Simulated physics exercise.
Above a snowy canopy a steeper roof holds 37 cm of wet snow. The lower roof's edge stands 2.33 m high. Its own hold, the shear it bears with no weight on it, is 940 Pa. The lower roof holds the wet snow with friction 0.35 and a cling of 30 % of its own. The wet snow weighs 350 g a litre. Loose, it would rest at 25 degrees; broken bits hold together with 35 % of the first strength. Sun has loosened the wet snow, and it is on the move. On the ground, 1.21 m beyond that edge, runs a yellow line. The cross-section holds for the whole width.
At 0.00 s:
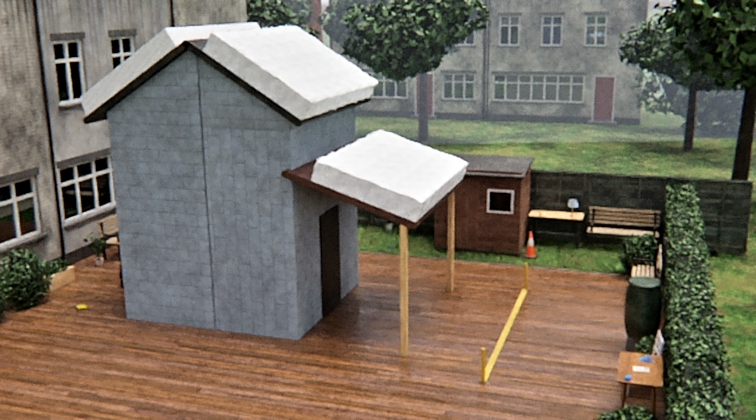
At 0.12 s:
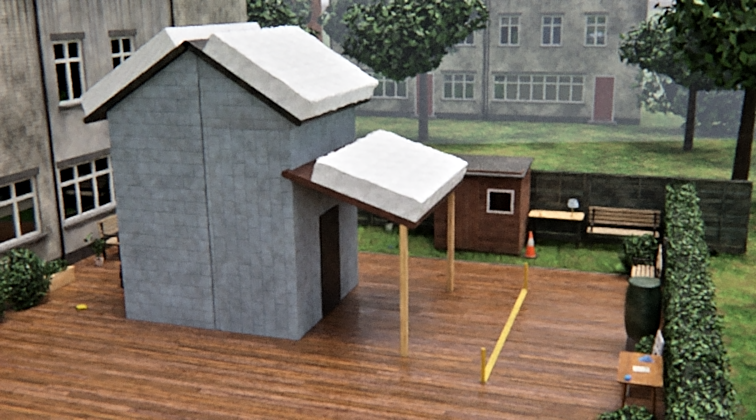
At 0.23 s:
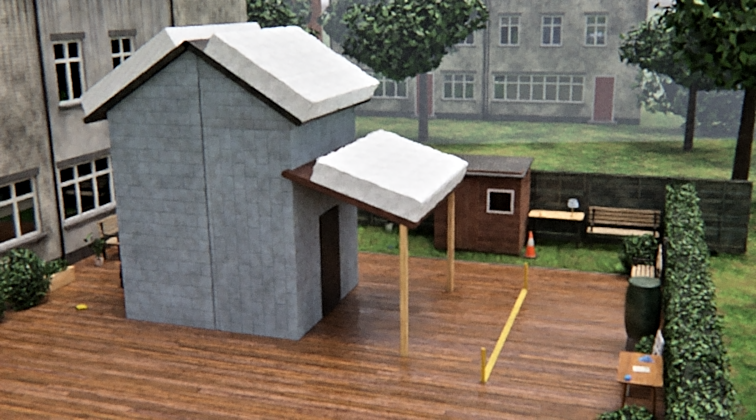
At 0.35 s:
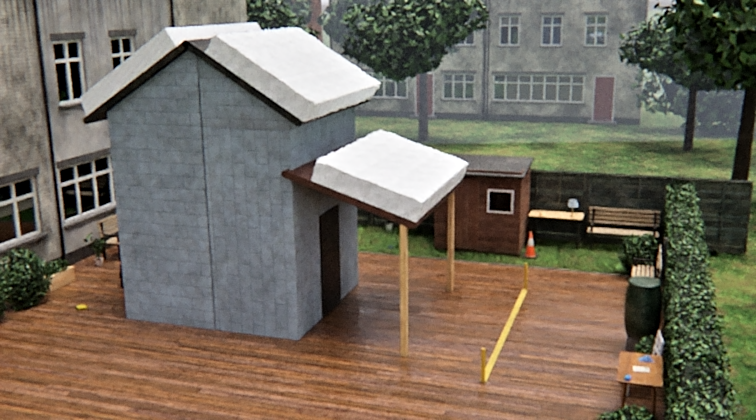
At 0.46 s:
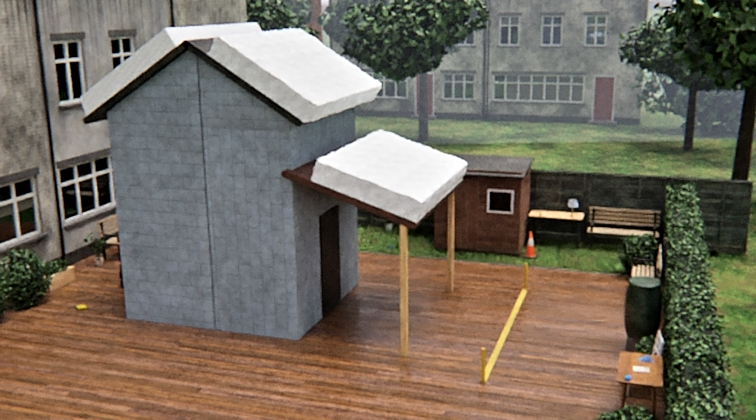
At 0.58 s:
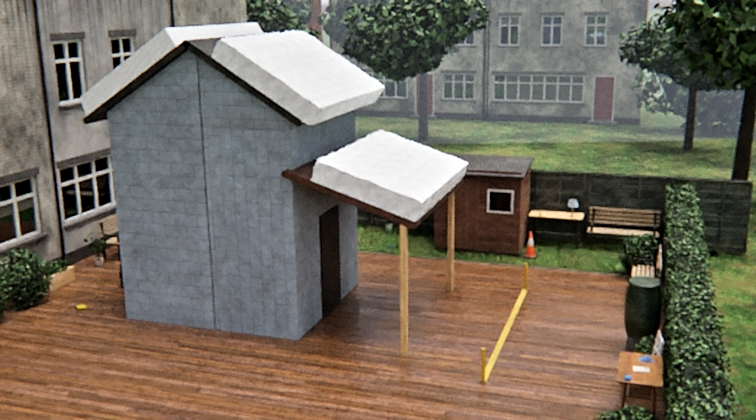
The thick slab of white snow on the right side of the grey building's upper roof slid slightly down the slope in one piece, while the snow on the lower canopy stayed still.
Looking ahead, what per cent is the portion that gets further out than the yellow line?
It comes to some 7 %.
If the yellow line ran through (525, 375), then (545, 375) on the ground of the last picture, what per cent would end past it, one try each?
In that order: 1 %, 0 %.
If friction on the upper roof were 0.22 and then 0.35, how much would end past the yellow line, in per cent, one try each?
In turn about 30 %, 16 %.
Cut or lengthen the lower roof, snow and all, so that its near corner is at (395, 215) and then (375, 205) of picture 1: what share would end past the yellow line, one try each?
In turn about 10 %, 14 %.
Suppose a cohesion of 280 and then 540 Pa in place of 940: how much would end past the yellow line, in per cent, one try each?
In turn about 45 %, 30 %.
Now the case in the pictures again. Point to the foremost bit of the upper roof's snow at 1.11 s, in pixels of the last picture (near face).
At about (346, 156).
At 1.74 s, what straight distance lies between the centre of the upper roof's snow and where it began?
Some 1.6 m.
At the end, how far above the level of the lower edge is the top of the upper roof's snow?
Roughly 1.2 m.
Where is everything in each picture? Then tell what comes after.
Front end of the wet snow at (303, 111), in the first frame.
Front end of the wet snow at (303, 111), its middle shifted 7 mm, in the second frame.
Front end of the wet snow at (304, 112), its middle shifted 2.5 cm, 1 % of it past the upper edge, in one piece, in the third frame.
Front end of the wet snow at (306, 113), its middle shifted 5.8 cm, 3 % of it past the upper edge, in one piece, in the fourth frame.
Front end of the wet snow at (308, 115), its middle shifted 10 cm, 5 % of it past the upper edge, in one piece, in the fifth frame.
Front end of the wet snow at (311, 119), its middle shifted 17 cm, 8 % of it past the upper edge, in one piece, in the sixth frame.
By 1.11 s, none is below the lower edge and 0 % is past the line.
By 1.74 s, none is below the lower edge and 0 % is past the line.
By 2.37 s, none is below the lower edge and 0 % is past the line.
By 3.00 s, 11 % is below the lower edge and 0 % is past the line.
By 6.00 s, at the end, 52 % is below the lower edge and 7 % is past the line.
